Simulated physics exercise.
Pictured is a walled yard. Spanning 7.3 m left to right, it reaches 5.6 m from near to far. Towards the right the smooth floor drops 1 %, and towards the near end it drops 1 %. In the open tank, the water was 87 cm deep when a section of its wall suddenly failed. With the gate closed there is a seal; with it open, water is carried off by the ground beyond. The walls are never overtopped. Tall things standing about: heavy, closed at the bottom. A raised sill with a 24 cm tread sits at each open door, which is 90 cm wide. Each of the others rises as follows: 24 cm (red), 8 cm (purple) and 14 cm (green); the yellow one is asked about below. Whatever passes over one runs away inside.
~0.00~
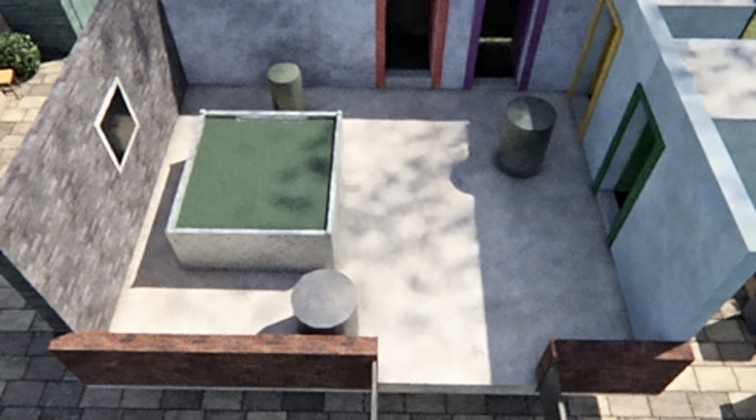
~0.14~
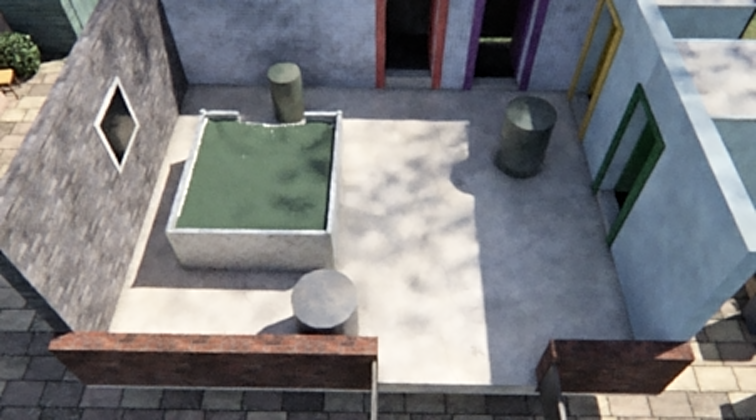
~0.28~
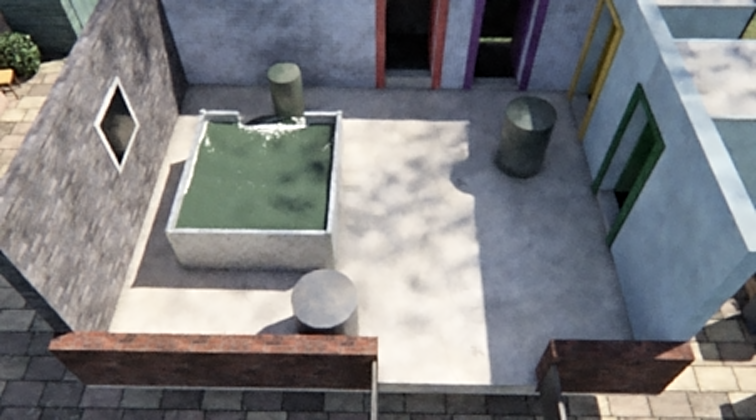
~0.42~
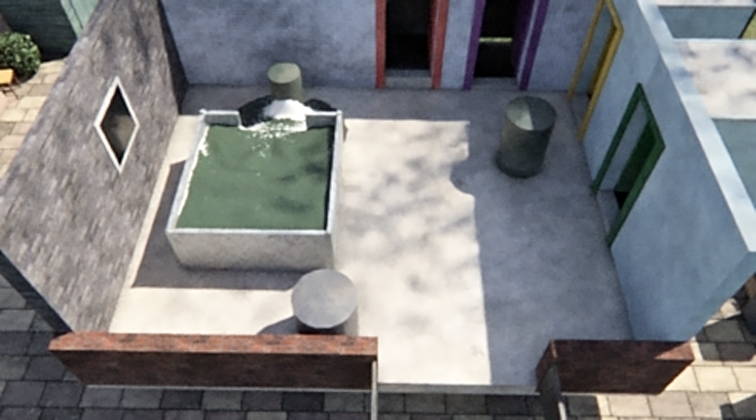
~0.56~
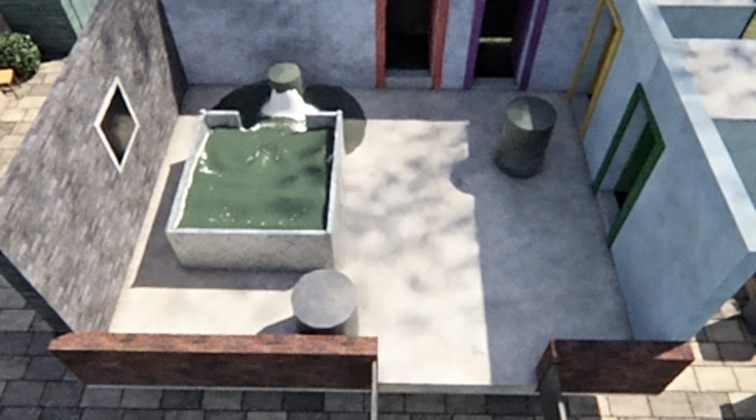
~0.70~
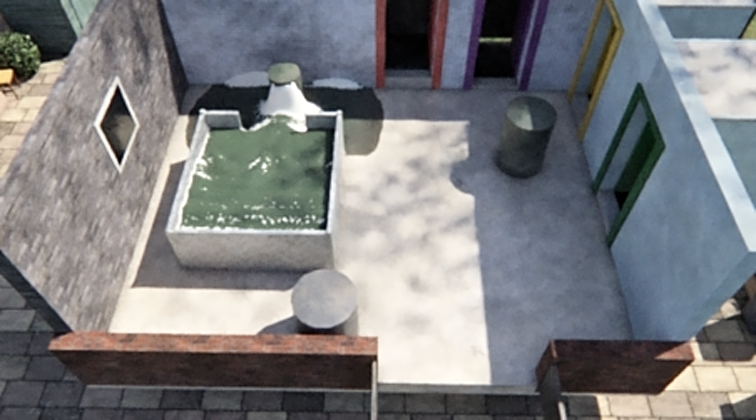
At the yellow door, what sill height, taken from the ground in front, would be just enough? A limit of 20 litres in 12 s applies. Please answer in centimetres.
29 cm.
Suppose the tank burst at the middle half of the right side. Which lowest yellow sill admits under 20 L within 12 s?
Then the minimum is about 16 cm.
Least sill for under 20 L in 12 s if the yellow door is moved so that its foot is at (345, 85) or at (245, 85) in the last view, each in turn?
Minimums: About 25 cm and 36 cm.
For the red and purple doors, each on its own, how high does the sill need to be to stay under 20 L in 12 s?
Close to 15 cm (red) and close to 13.5 cm (purple).
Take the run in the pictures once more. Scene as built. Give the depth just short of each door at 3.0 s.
Lab note, cm: Red 17; purple 9; yellow 34; green 3.
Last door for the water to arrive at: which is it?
Green.
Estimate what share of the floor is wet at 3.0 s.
50 %.
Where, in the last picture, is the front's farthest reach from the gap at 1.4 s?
Pixel: About (489, 89).
After 1.4 s water covers 20 % of the floor, deepest (64 cm) near (286, 125); it has not reached the yellow door.
After 3.0 s water covers 50 % of the floor, deepest (36 cm) near (285, 132); 34 cm at the yellow door, 28 litres in over its 21 cm sill.
After 12.0 s water covers 100 % of the floor, deepest (18 cm) near (275, 362); 11 cm at the yellow door, 114 litres in over its 21 cm sill.
At the yellow door as built, the water arrived by 2.0 s and peaked near 35 cm at 2.8 s.
Run again over the same 12 s with other heights there, 67 litres in over 24 cm, 3 litres over 33 cm. The limit of 20 litres is kept from about 29 cm up.
